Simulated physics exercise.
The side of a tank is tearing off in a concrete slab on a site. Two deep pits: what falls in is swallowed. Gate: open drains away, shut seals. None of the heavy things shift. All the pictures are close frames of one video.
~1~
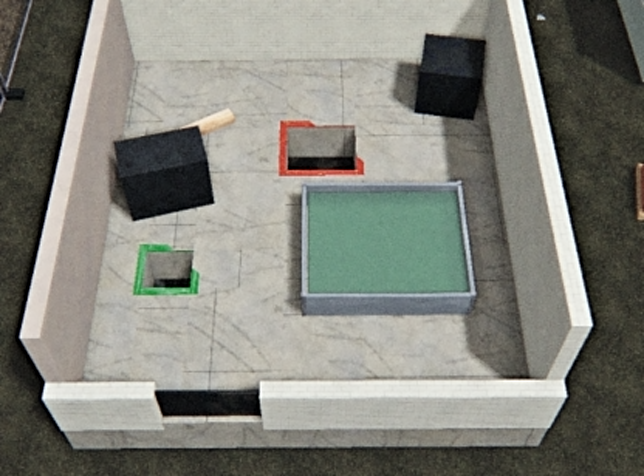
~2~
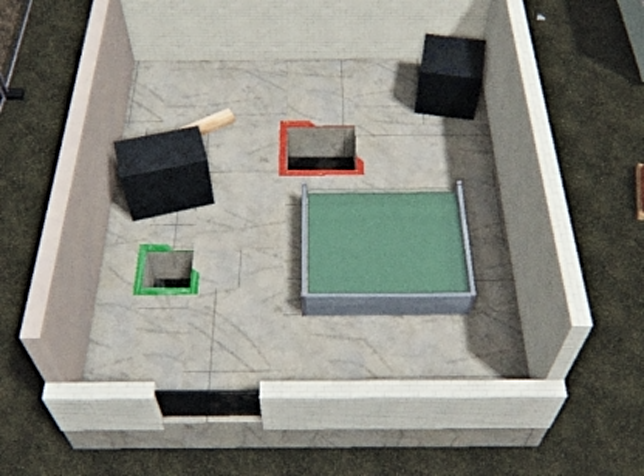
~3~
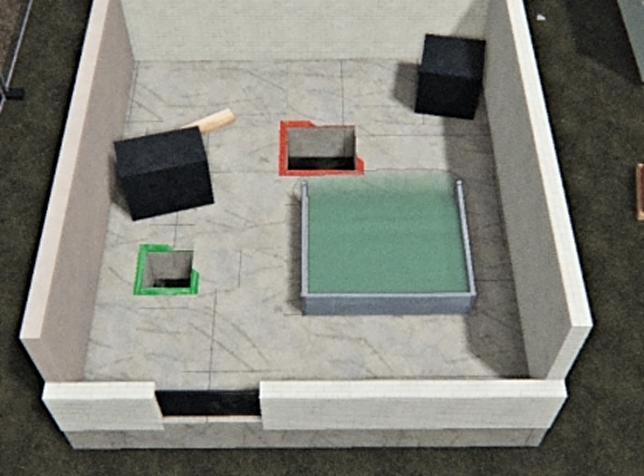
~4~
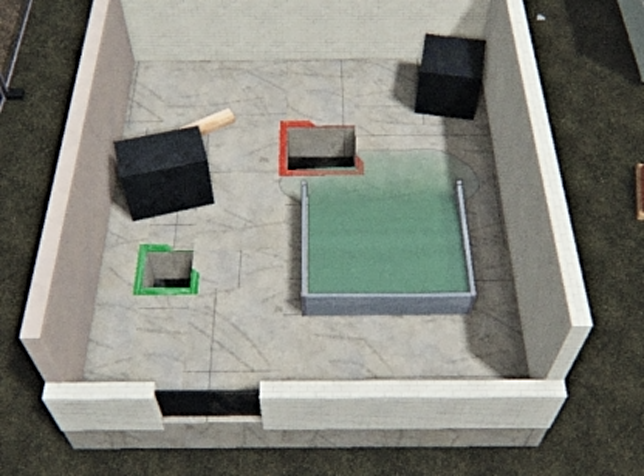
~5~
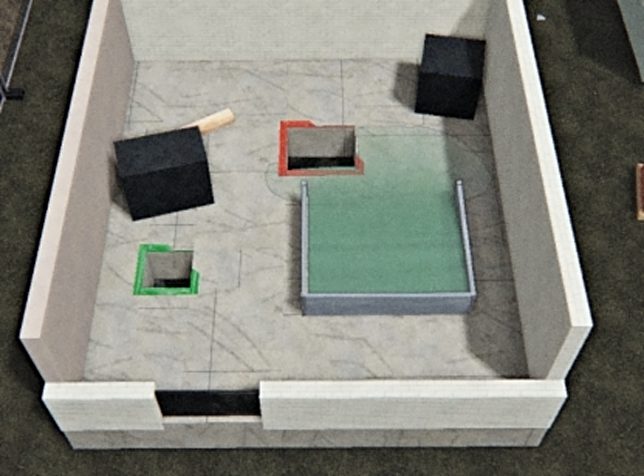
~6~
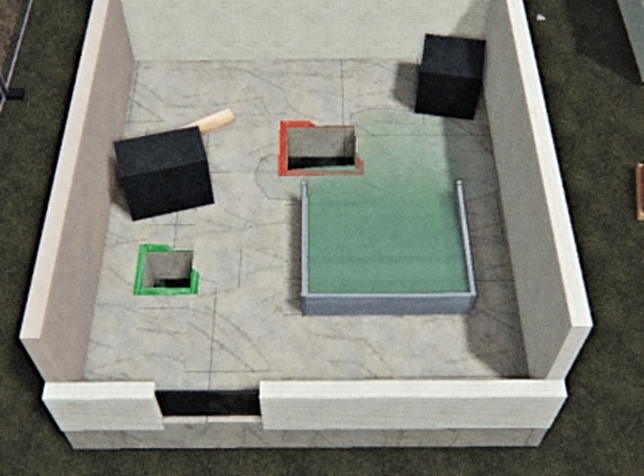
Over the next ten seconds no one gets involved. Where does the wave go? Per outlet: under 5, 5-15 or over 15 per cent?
Per outlet: Gate under 5 per cent; red pit over 15 per cent; green pit under 5 per cent.
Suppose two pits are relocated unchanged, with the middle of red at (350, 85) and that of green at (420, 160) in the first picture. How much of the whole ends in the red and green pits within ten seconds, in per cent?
In per cent: Red 30, green 30.
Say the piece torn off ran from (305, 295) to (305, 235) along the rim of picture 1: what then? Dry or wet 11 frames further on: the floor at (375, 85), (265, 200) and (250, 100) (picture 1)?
In the order asked: Out of reach, out of reach, out of reach.
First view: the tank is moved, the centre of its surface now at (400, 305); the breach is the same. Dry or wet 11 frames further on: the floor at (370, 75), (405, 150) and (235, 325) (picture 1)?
Spot one wetted, spot two wetted, spot three unwetted.
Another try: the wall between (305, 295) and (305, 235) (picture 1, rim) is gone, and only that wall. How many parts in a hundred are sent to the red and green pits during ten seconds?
Red about 2 %, green about 40 %.
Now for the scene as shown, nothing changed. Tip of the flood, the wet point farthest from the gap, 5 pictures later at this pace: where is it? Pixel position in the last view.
At roughly (417, 60).
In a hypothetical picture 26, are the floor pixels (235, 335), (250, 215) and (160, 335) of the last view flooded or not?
Left dry; left dry; left dry.
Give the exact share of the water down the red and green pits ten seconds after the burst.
In order, near 48 and 0 in a hundred.
A moment on, water covers 20 % of the floor; the gate 0 %, the red pit 11 %, the green pit 0 %.
Next, water covers 25 % of the floor; the gate 0 %, the red pit 20 %, the green pit 0 %.
Then, water covers 40 % of the floor; the gate 0 %, the red pit 30 %, the green pit 0 %.
Later, water covers 55 % of the floor; the gate 0 %, the red pit 39 %, the green pit 0 %.
In the end, water covers 65 % of the floor; the gate 0 %, the red pit 49 %, the green pit 0 %.
